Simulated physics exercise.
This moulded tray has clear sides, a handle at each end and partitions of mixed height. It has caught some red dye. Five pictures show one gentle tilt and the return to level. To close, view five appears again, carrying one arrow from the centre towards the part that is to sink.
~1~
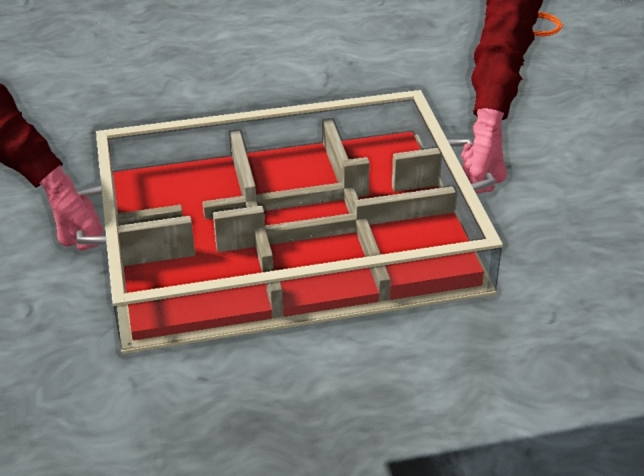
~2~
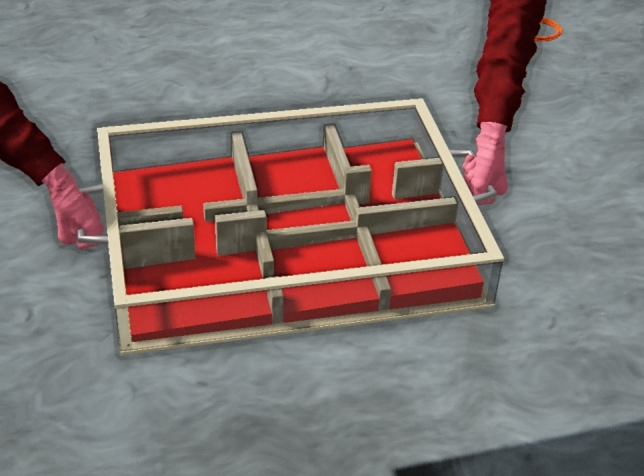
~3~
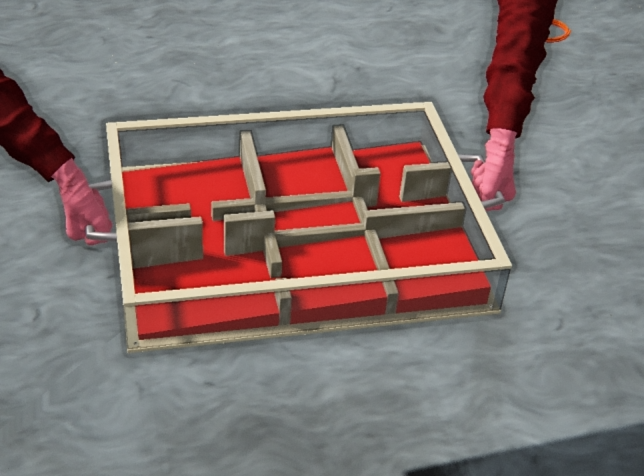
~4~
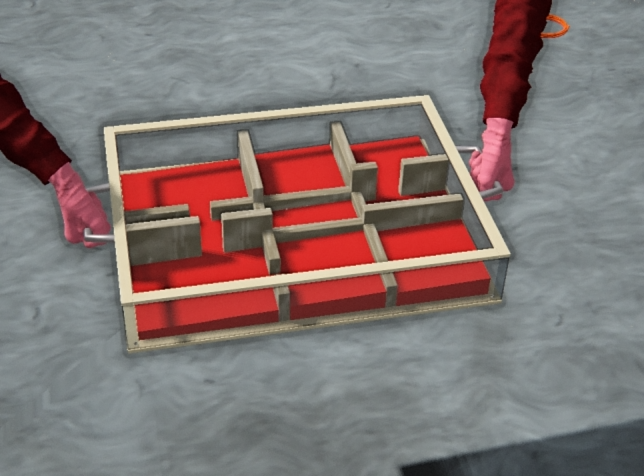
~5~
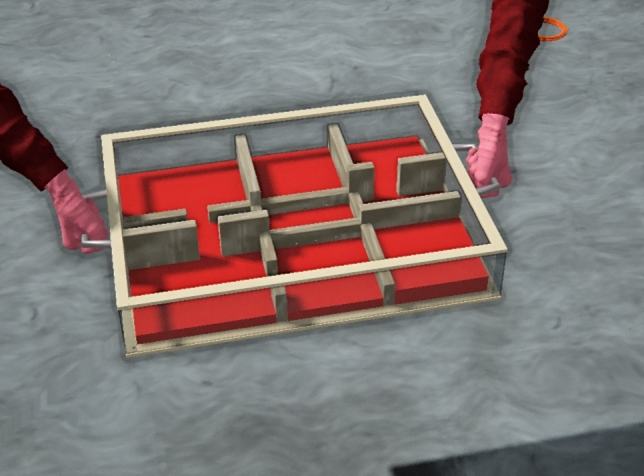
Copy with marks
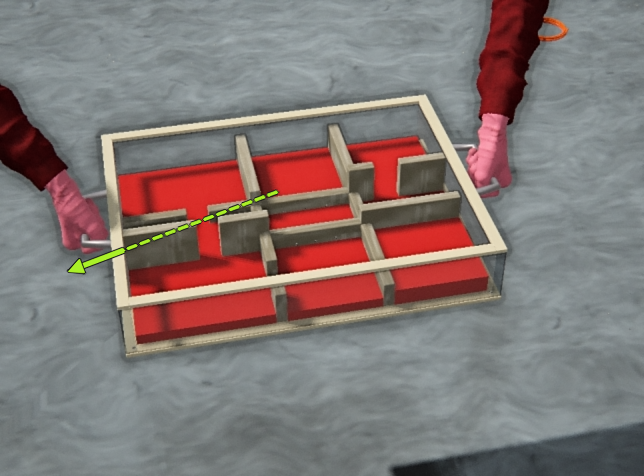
To begin with, two pink hands below dark red sleeves hold a clear-sided, partitioned tray of red dye level by its end handles. The hands tip it slightly down to the front right, then a little further, before easing it back to level, with the red staying behind the walls throughout.
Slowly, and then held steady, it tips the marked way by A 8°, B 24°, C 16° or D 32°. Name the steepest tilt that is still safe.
Take C.
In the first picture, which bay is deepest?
It is the front right one.
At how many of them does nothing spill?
Two of them.
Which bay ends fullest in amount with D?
The front left bay.
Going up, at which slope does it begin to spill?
It is B.
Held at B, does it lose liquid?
Yes, it does.
The tray is level; deepest in the front right bay, at (420, 246), shallowest in the back left.
Tipped about 3° down to the front right; no wall is crossed.
Tipped about 5° down to the front right; no wall is crossed.
Tipped about 2° down to the front right; no wall is crossed.
The tray is level; deepest in the front right bay, at (425, 251), shallowest in the front middle.
The arrow ends at (73, 269).
With A, nothing spills; the front left bay holds the most.
With B, about 16 % goes over the rim.
With C, nothing spills; the front left bay holds the most.
With D, about 45 % goes over the rim.
